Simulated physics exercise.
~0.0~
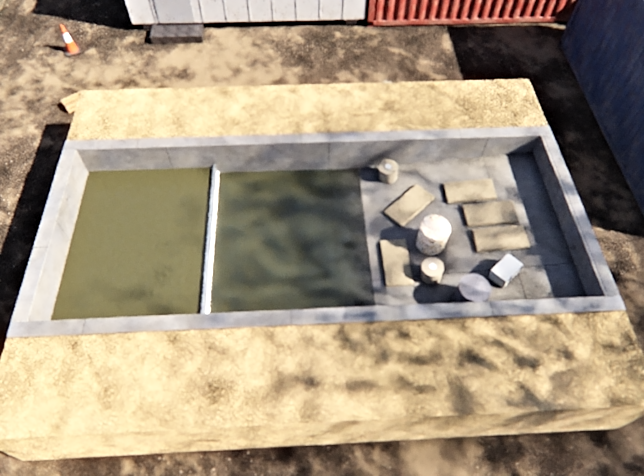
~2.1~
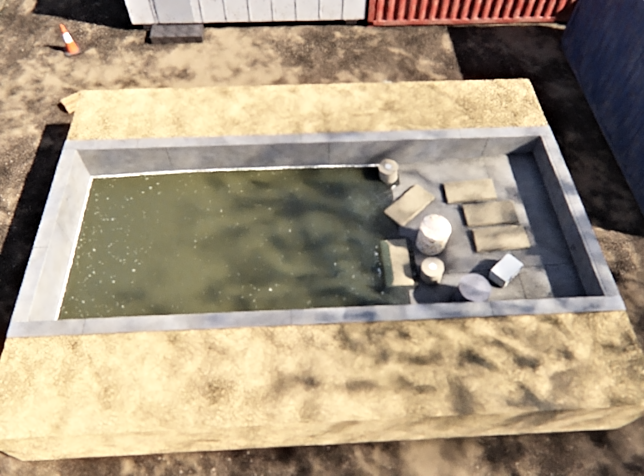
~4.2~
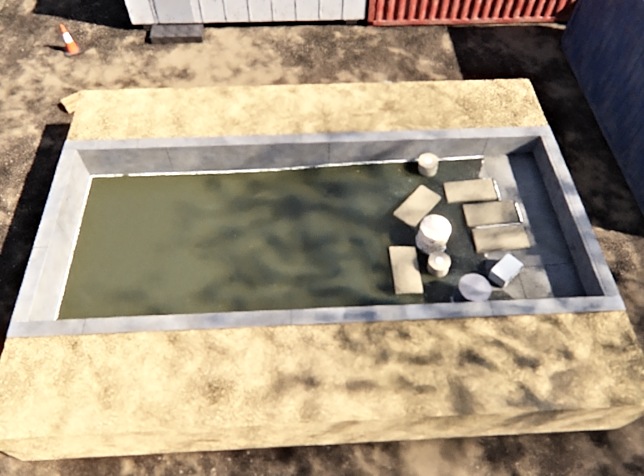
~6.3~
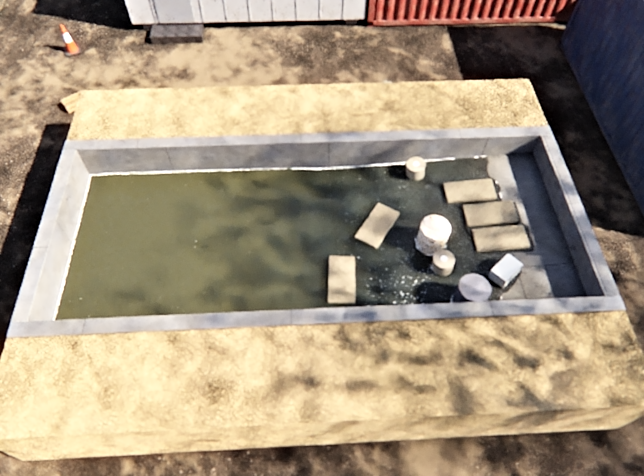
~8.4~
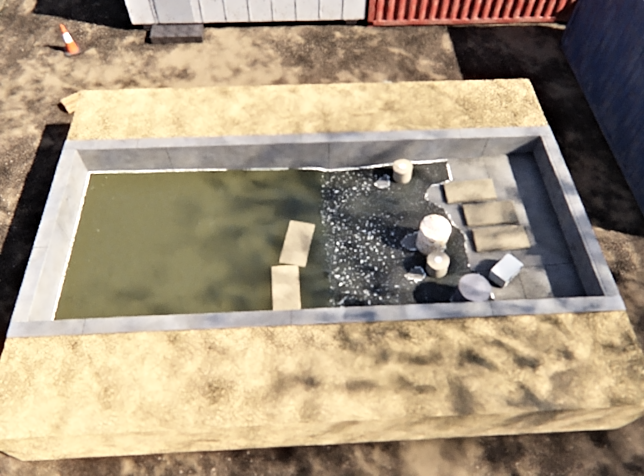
In a sunlit yard, a long concrete basin holds murky green water, with a pale board closing off the left end and pale slabs, drums and a white box scattered at the right. The board disappears and the water spreads right, reaching the nearest items. It then pushes farther among them, nudging some slightly rightward. As the water draws back, two slabs drift left, away from the cluster. Finally they sit well out in the green water near the middle, while foamy patches trail behind and the other items remain toward the right end.
